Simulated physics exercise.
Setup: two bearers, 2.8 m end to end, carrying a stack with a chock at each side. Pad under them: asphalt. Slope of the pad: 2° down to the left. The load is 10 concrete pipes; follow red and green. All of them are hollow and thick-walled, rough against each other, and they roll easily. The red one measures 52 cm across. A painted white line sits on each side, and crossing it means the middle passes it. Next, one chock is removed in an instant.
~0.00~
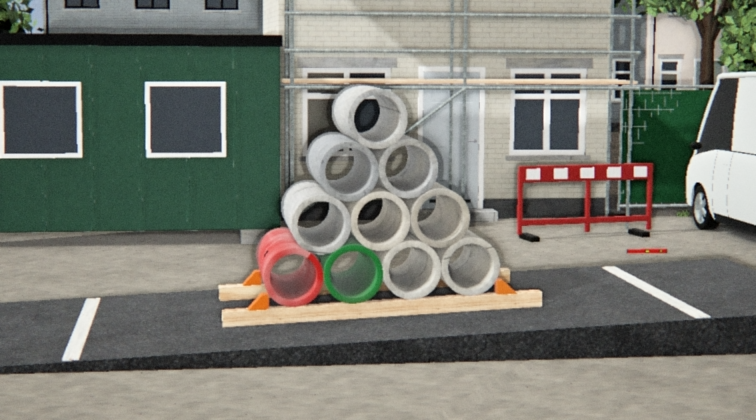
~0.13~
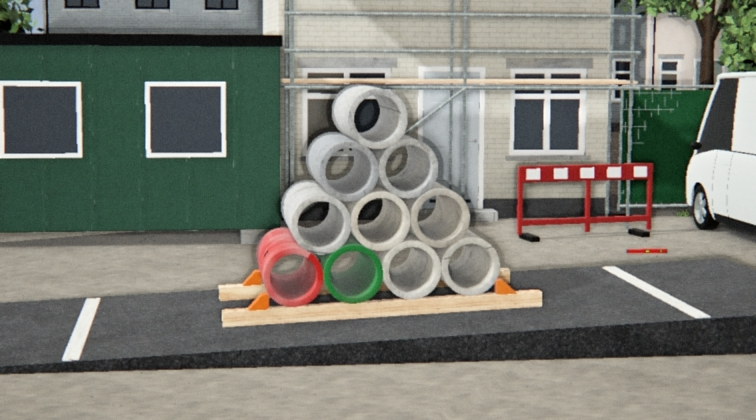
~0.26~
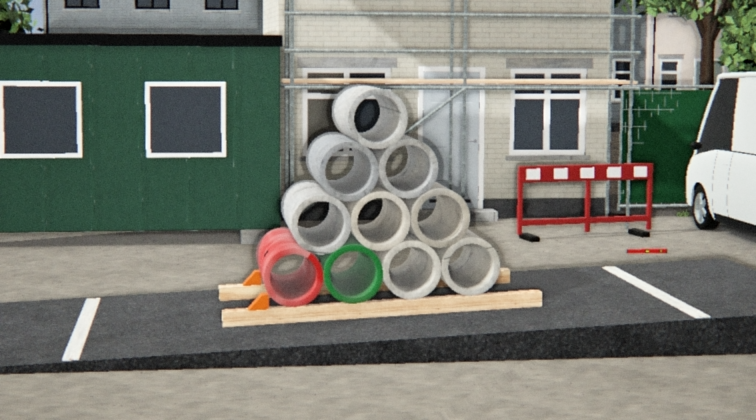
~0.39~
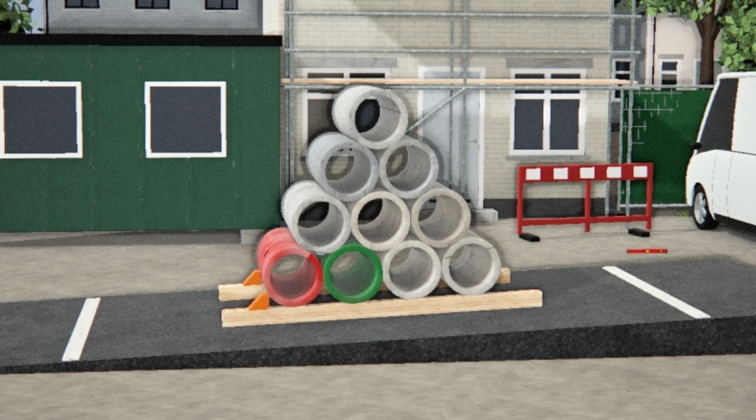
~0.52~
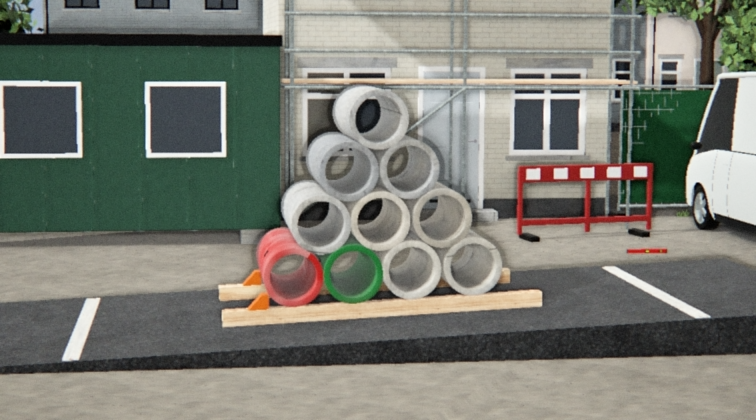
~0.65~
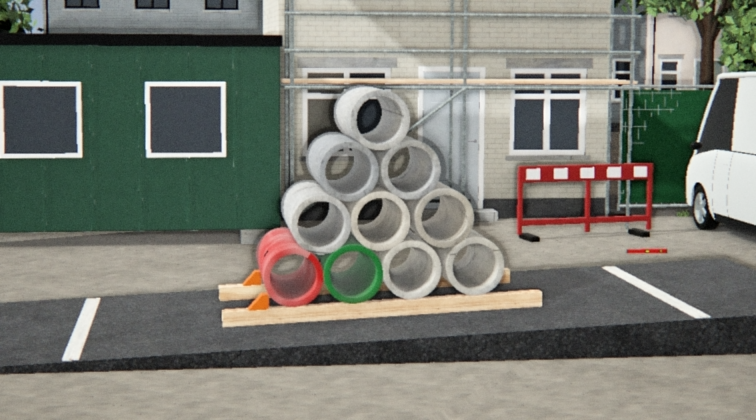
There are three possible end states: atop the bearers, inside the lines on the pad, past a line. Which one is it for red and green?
Red: Atop the bearers; green: Atop the bearers.
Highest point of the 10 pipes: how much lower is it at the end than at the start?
Roughly 65 cm.
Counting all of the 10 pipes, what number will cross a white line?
0.
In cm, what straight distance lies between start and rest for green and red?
Net shift - green: 30; red: 0.
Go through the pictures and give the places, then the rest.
Red at (294, 278), green at (354, 274); both chocks in; lines at (79, 337) and (668, 298); the pad slopes 2° down to the left; 4 of the 10 form the bottom row, in the first picture.
Red at (294, 278), green at (354, 274), in the second picture.
Red at (294, 278), green at (354, 274); right chock gone, in the third picture.
Red at (294, 278), green at (354, 274), in the fourth picture.
Red at (294, 278), green at (354, 274), in the fifth picture.
Red at (294, 278), green at (354, 274); lines at (79, 337) and (668, 298), in the sixth picture.
After 2.5 s, red is on the bearers, 65 cm from the bearers' left end; green is on the bearers, 115 cm from the bearers' left end; 0 of 10 have crossed.
After 4.9 s, no change for red, green; 1 of 10 has crossed.
After 7.7 s, green is on the bearers, 120 cm from the bearers' left end; no change for red; 1 of 10 has crossed.
At rest (10.9 s), red is on the bearers, 65 cm from the bearers' left end; green is on the bearers, 140 cm from the bearers' right end; 0 of 10 have crossed.
